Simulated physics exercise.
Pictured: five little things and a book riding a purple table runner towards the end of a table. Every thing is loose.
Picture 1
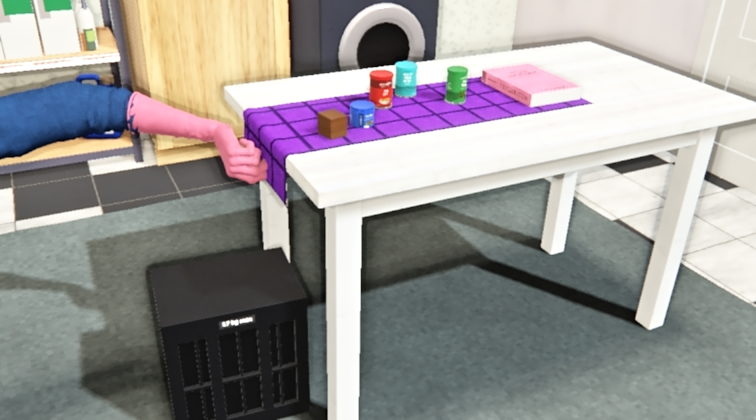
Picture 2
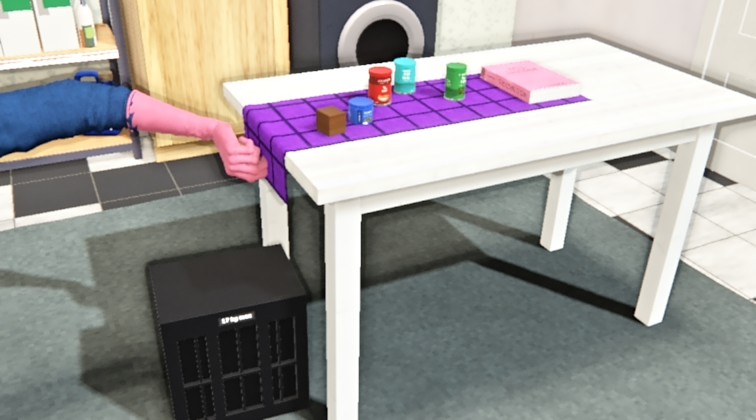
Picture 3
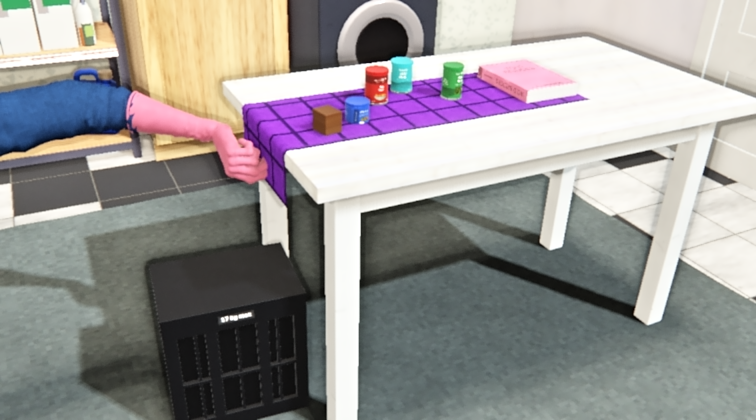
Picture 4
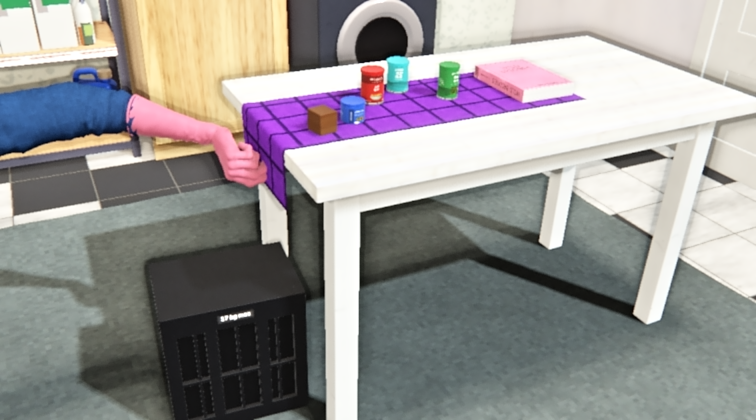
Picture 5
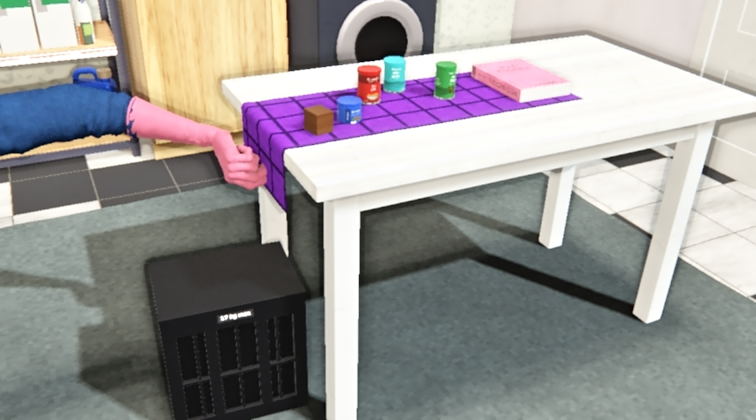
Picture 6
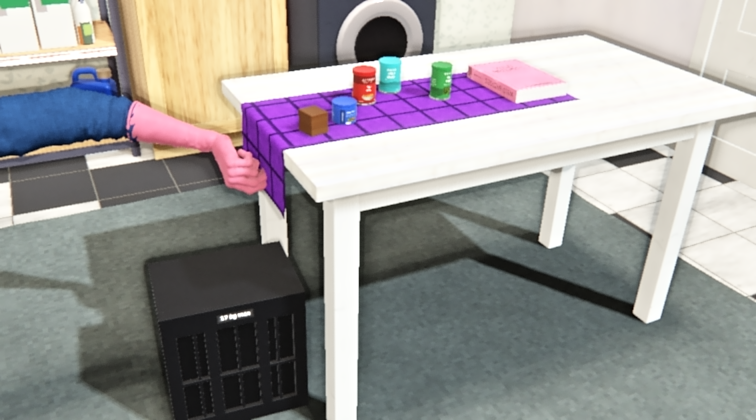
A pink-gloved hand slowly pulled a purple runner over the left end of a white table, and the brown cube, the blue, red, turquoise and green containers and the pink book slid left with it.
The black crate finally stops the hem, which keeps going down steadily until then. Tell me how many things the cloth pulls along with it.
It pulls along two.
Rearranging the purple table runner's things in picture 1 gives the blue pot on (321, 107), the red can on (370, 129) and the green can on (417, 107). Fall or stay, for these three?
Blue pot: Lost. Red can: Lost. Green can: Safe.
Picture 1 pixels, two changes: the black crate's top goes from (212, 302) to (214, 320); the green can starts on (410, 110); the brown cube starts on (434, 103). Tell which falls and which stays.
Observed: Green can remains seated; brown cube remains seated.
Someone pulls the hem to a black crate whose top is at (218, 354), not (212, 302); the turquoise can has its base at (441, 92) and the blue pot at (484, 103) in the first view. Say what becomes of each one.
Outcome for the turquoise can: It stays. Outcome for the blue pot: It stays.
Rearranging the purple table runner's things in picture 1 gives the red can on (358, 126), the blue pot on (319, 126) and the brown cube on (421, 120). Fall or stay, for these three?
In the end the red can is no longer up there, the blue pot is no longer up there and the brown cube is still up there.
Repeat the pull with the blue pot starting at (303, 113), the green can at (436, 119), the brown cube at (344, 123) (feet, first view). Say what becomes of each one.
Watch the blue pot go down, the green can hang on and the brown cube go down.
Early on, hem near (266, 244); brown cube gone.
Midway, hem on the crate; brown cube and blue pot gone.
Finally, hem on the crate; brown cube and blue pot gone. The table loses two.
